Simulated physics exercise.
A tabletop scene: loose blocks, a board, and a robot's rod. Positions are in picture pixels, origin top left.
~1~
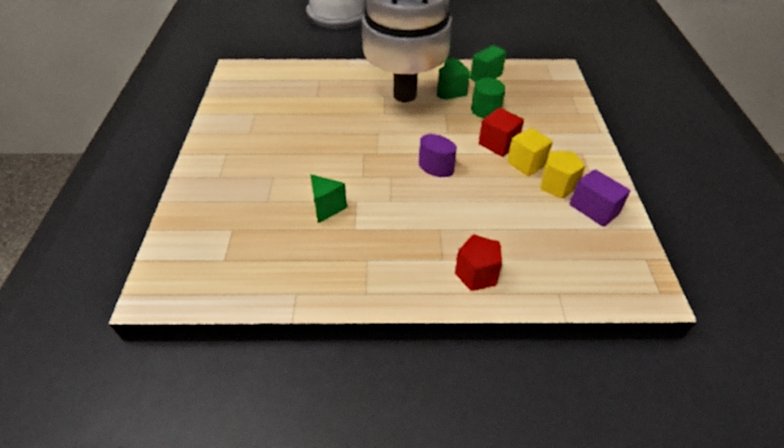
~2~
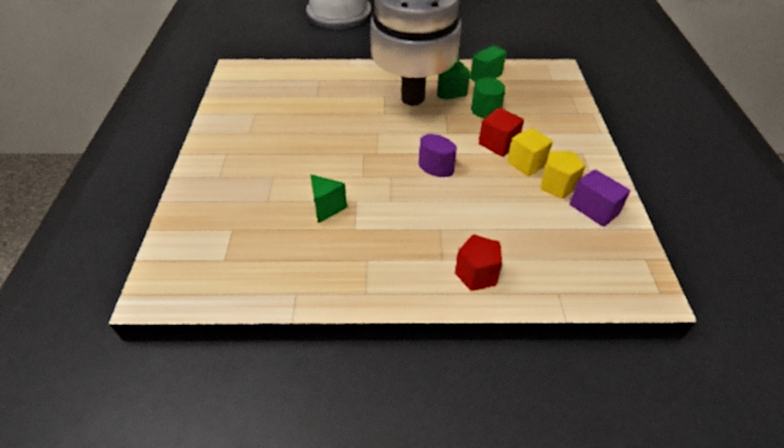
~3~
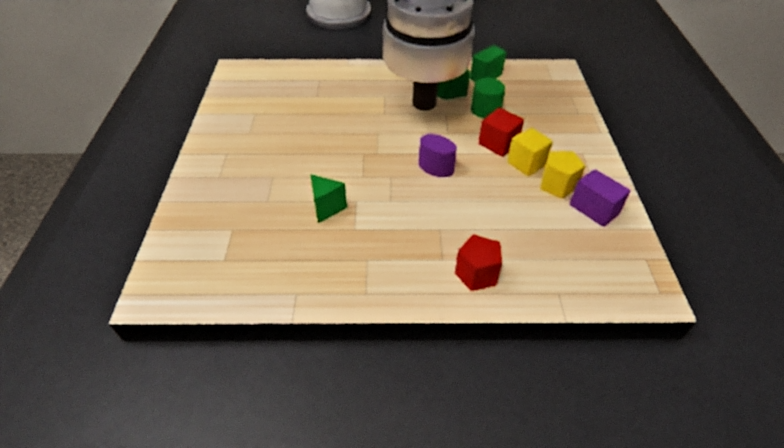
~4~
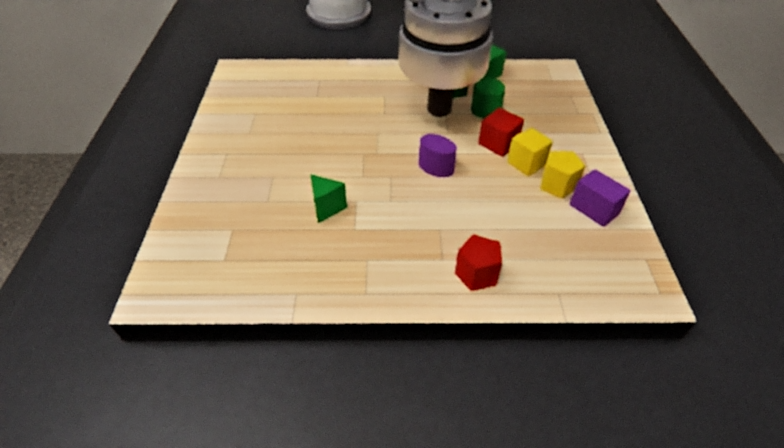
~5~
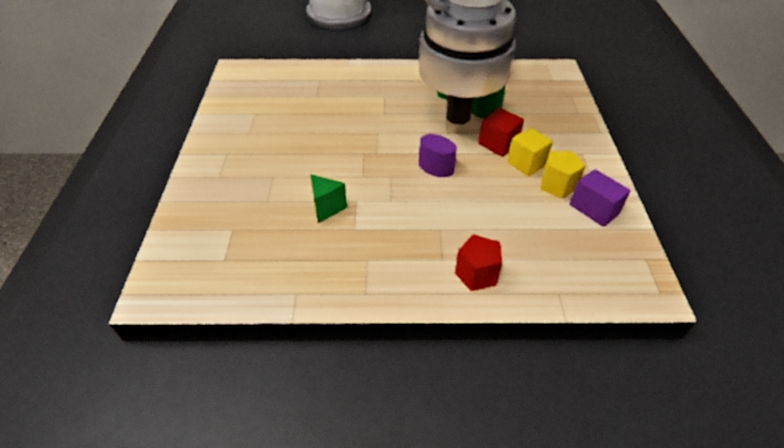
A robot arm moves its dark rod rightward and slightly nearer above still, colored blocks.
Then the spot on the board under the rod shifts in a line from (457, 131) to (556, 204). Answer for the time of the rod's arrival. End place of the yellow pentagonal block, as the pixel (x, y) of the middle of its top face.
My best guess is (584, 166).
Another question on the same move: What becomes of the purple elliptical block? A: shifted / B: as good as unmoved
B - as good as unmoved.
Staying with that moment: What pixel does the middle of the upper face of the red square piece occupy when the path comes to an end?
I'd guess (522, 124).
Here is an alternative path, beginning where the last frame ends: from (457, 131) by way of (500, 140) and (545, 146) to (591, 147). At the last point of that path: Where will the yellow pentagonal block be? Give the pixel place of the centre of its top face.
The middle of its upper face will lie at (586, 186).
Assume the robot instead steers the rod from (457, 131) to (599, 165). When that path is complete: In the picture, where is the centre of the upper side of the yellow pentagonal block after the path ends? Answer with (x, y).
The centre of its top will be at (605, 202).
The first path, step by step. One third of the way, rod at (490, 140); red square piece at (517, 124), turned 55° anticlockwise; yellow square piece at (542, 141), turned 15° clockwise.
Two thirds of the way, rod at (523, 164); red square piece at (522, 124), turned 70° anticlockwise; yellow square piece at (544, 141).
At the end, rod at (560, 190); purple elliptical block in place; red square piece at (522, 124), turned 70° anticlockwise; yellow square piece at (545, 141); yellow pentagonal block at (584, 166), turned 50° anticlockwise; purple oblong at (619, 189), turned 15° clockwise.
